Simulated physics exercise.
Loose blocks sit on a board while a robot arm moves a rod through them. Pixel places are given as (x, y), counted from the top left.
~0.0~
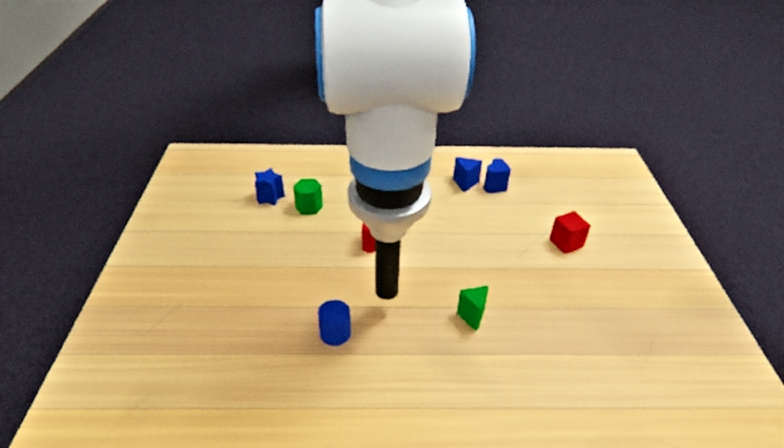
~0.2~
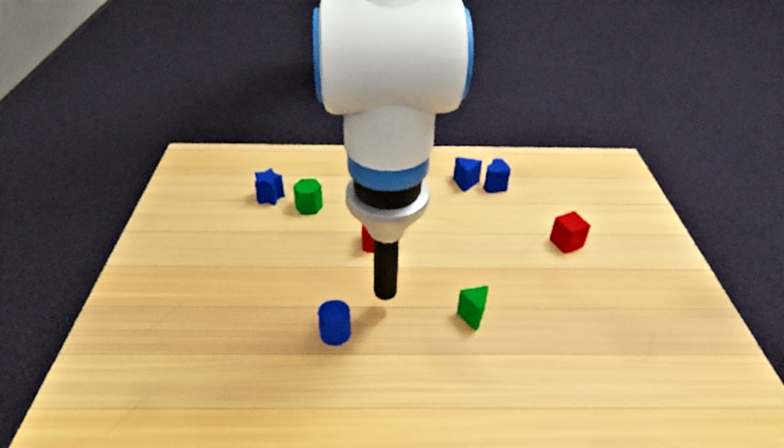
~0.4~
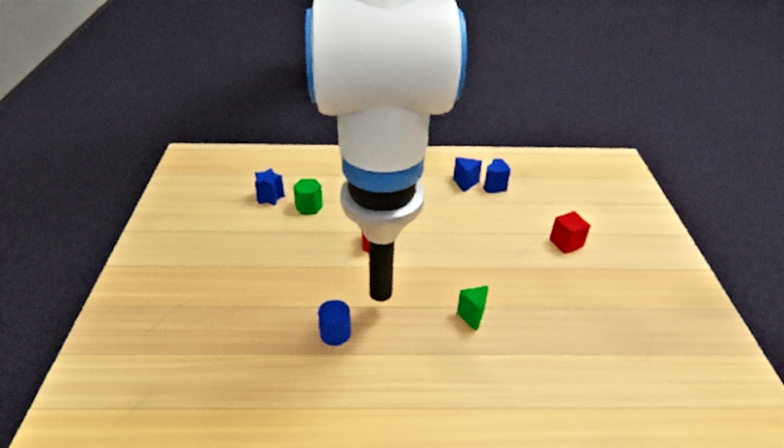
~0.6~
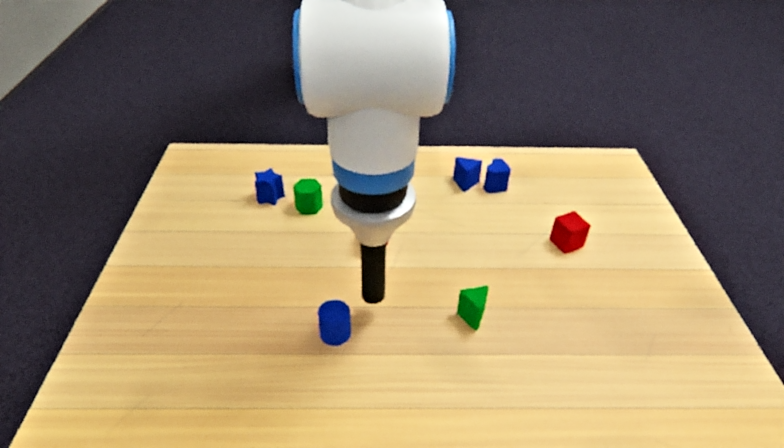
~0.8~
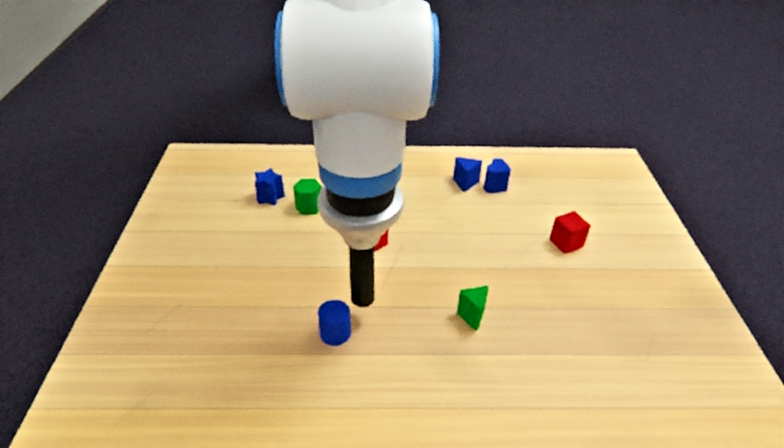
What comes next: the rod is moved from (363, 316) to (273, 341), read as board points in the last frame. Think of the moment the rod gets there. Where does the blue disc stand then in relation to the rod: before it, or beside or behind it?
By the time the path ends, the blue disc has slid off to the side or behind.
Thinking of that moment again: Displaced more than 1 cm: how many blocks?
Expect one.
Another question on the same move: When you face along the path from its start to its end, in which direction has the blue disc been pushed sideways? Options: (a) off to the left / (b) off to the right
My answer is option a.
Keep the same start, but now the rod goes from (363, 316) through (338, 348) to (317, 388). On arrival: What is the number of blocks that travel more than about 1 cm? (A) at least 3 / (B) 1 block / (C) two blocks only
Choice B: 1 block.
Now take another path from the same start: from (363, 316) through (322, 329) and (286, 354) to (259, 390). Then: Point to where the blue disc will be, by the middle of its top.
Located at (279, 380).
What follows on the original path. Halfway along, rod at (318, 312); blue disc at (305, 327).
At the end, rod at (270, 325); blue disc at (283, 338).
